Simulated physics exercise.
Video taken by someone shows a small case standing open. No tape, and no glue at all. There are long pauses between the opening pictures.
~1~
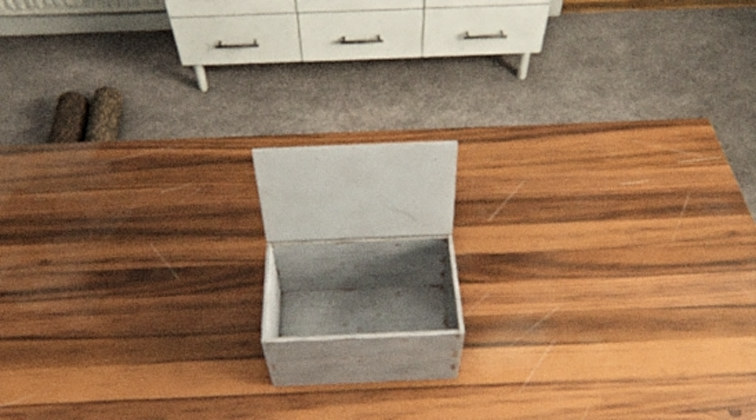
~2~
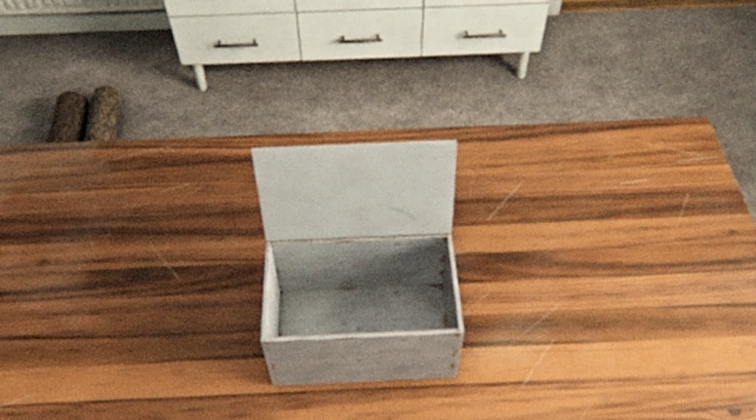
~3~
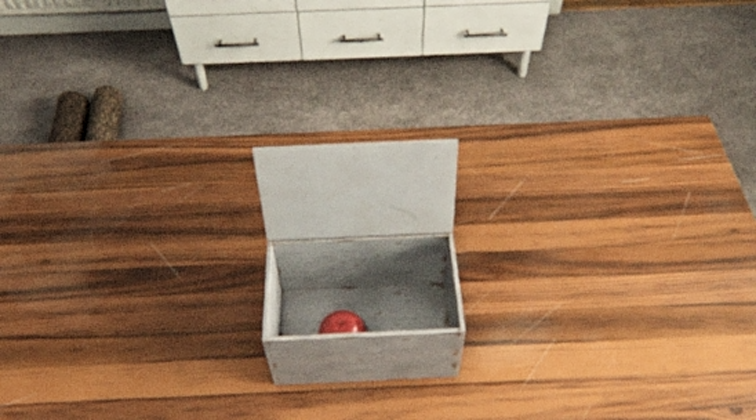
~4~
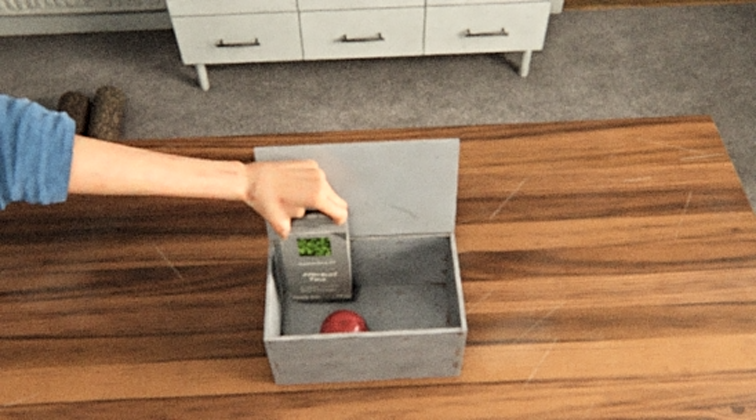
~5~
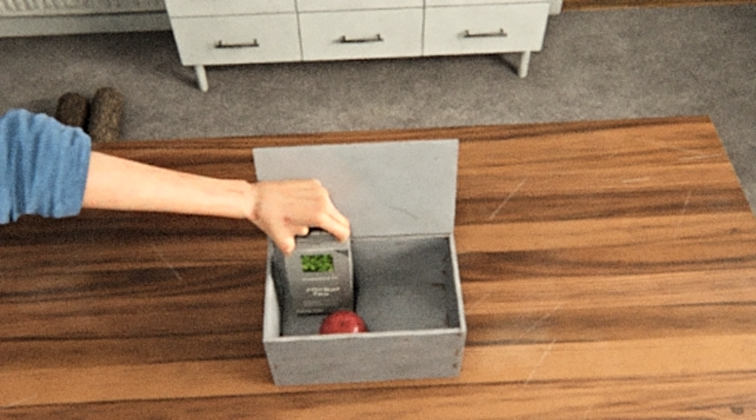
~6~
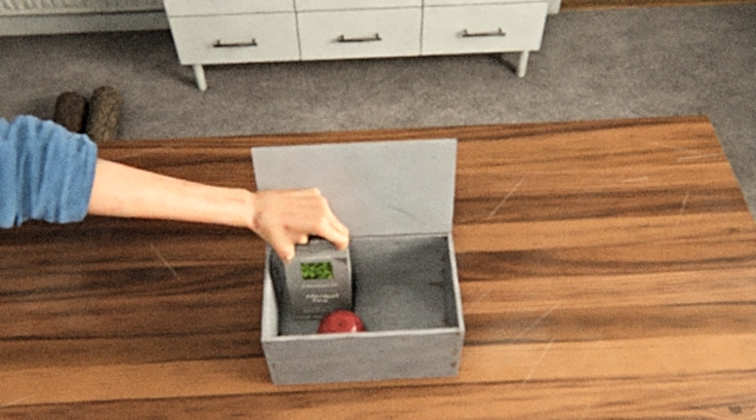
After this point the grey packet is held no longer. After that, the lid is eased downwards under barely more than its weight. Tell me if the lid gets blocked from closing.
It gets blocked and stays up.
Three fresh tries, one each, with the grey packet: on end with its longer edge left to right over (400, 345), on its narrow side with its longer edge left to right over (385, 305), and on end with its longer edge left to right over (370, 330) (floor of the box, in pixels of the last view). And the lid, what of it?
Lid, in order: Held open, fully down, fully down.
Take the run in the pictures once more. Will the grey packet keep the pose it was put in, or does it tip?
Looking at the last picture, it sits at an angle.
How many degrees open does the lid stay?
Some 12 degrees above the rim, more or less.
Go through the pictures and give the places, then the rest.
In the first picture, the last thing is not in view yet.
In the second picture, the last thing is not in view yet.
In the third picture, the last thing is not in view yet.
The fourth picture shows on its way; grey packet (318, 257).
The fifth picture shows on its way; grey packet (321, 272).
The sixth picture shows put in, still held; grey packet (320, 279).
Then, 1.30 s past the last view, lid 77° above the rim.
Then, 2.20 s past the last view, lid 38° above the rim; grey packet rocked 12° from its first pose near (320, 289).
Then, 2.80 s past the last view, lid 12° above the rim; grey packet rocked 42° from its first pose near (324, 304).
Finally, lid 13° above the rim; down or leaning hard in the box, grey packet; red apple still in place. Final places as the last picture's camera would see them, grey packet near (320, 305).
